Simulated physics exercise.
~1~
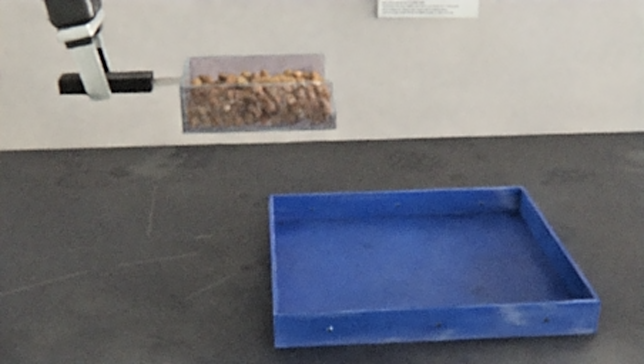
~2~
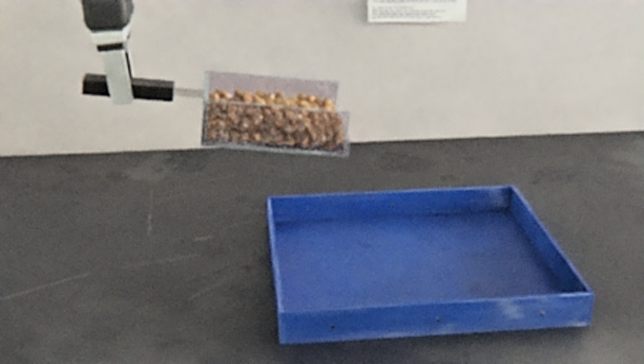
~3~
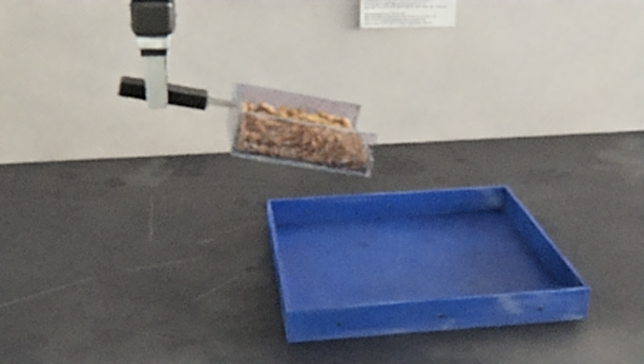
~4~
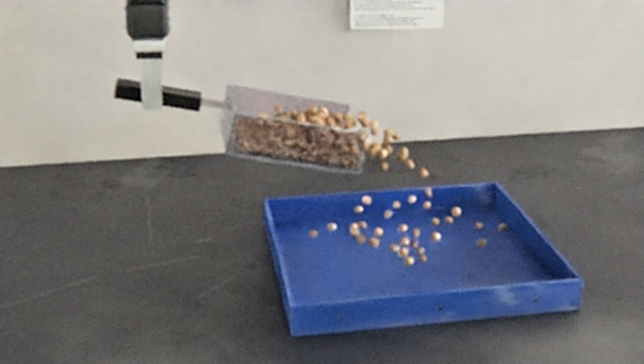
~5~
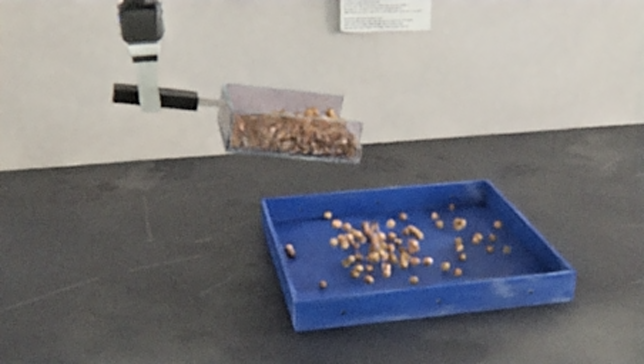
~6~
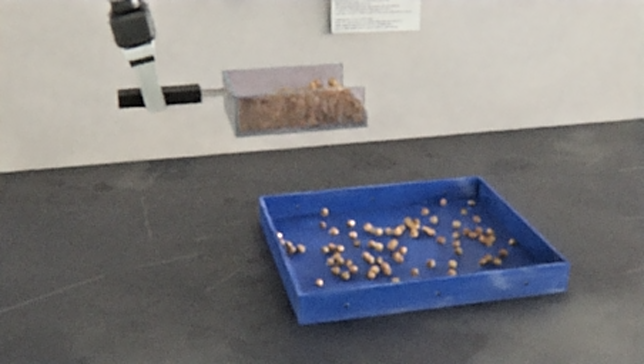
A clear, open-topped box heaped with small brown beads hangs from a robot arm's gripper, up and to the left of a shallow, empty blue tray on a dark table. The arm carries the box right and slightly down toward the tray, tipping its far end downward. Beads then spill over the lower right end, drop into the tray and scatter across its floor. The flow stops as the box starts to tilt back. Finally the box rises a little and levels out, still holding most of its beads, while a smaller share lies spread over the tray.
